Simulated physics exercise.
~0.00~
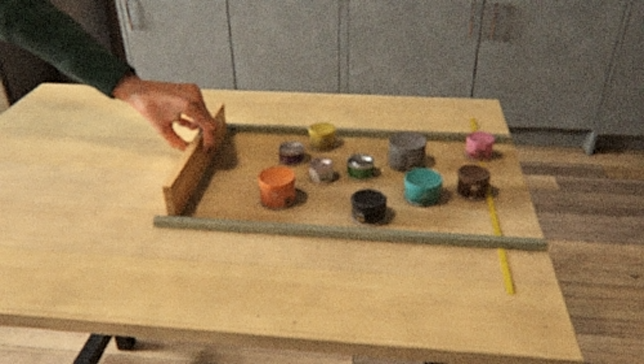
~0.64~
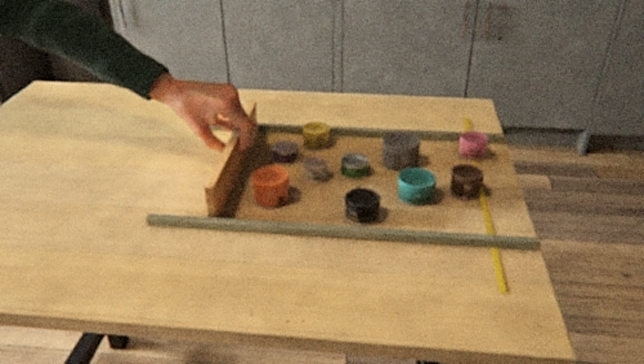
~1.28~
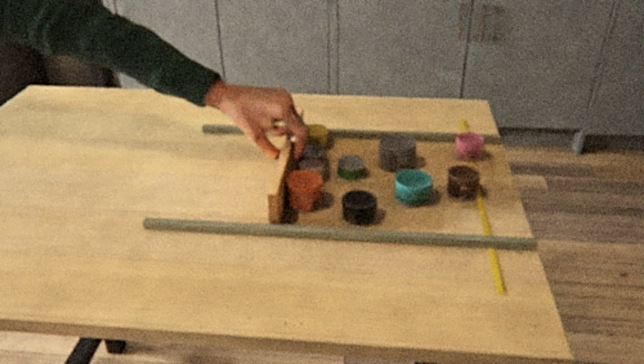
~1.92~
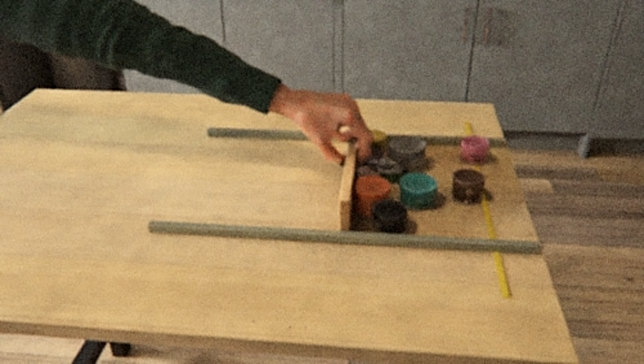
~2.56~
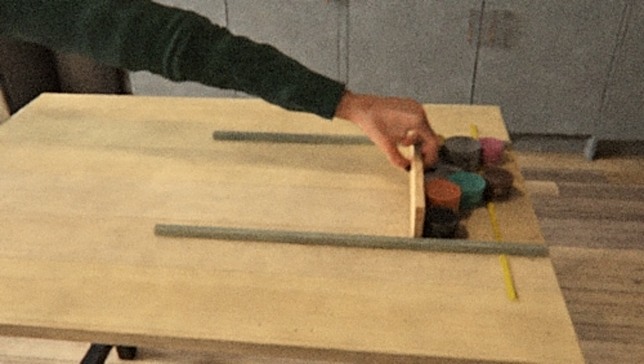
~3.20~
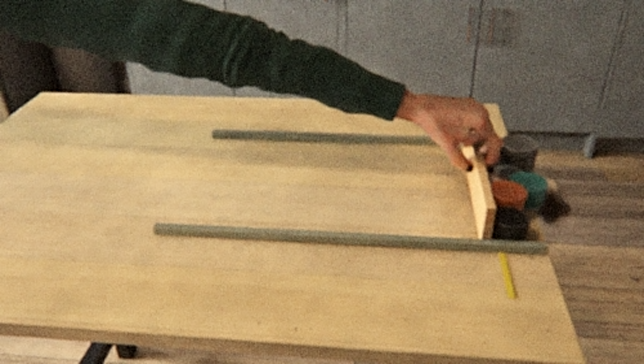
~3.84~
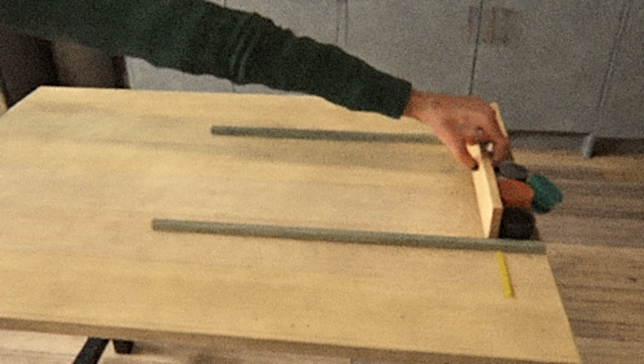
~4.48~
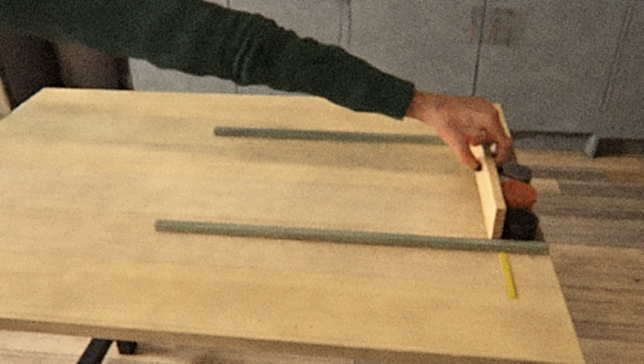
In this clip, a hand slides an upright wooden board rightward between two rails on a table, gathering small colourful tubs and tins and pushing them to the right edge, where several, including the turquoise one, go over, while a few remain beside the halted board.
